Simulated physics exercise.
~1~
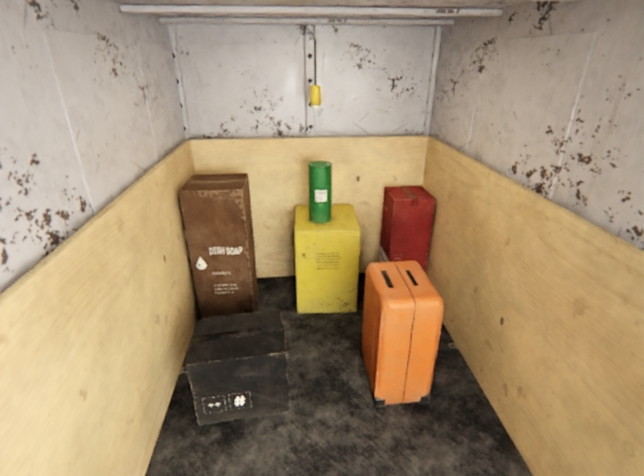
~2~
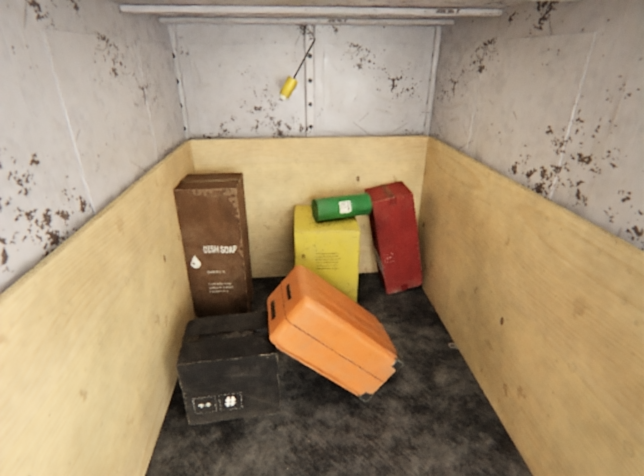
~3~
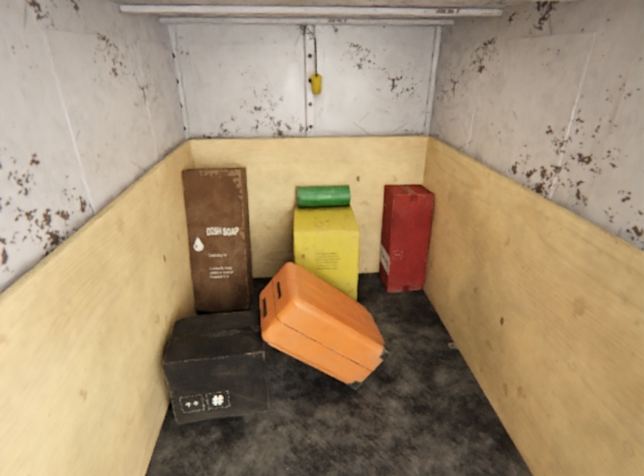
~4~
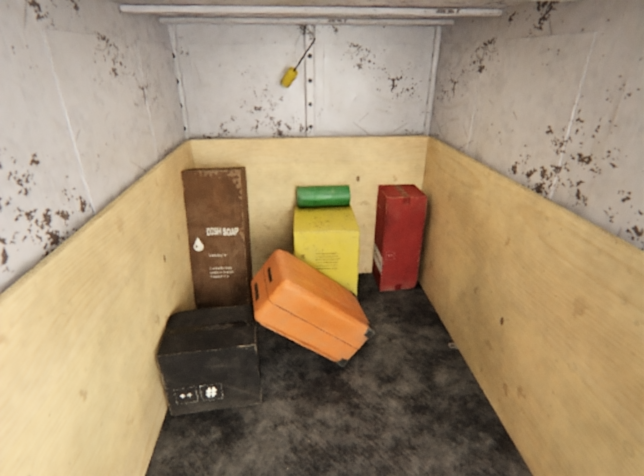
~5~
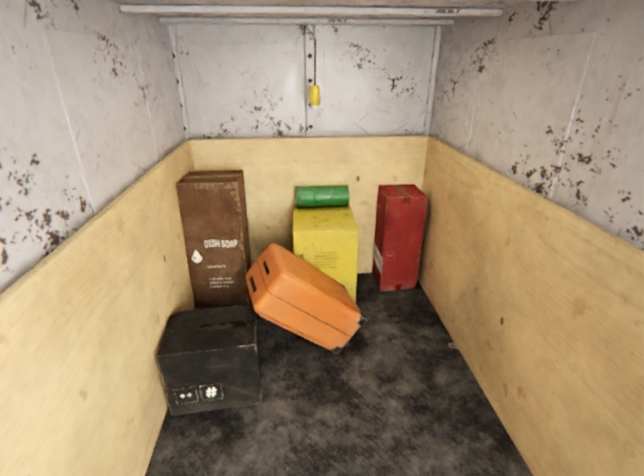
Brown box rocking but staying upright in a van while an orange case tips left and a green canister topples onto its side.
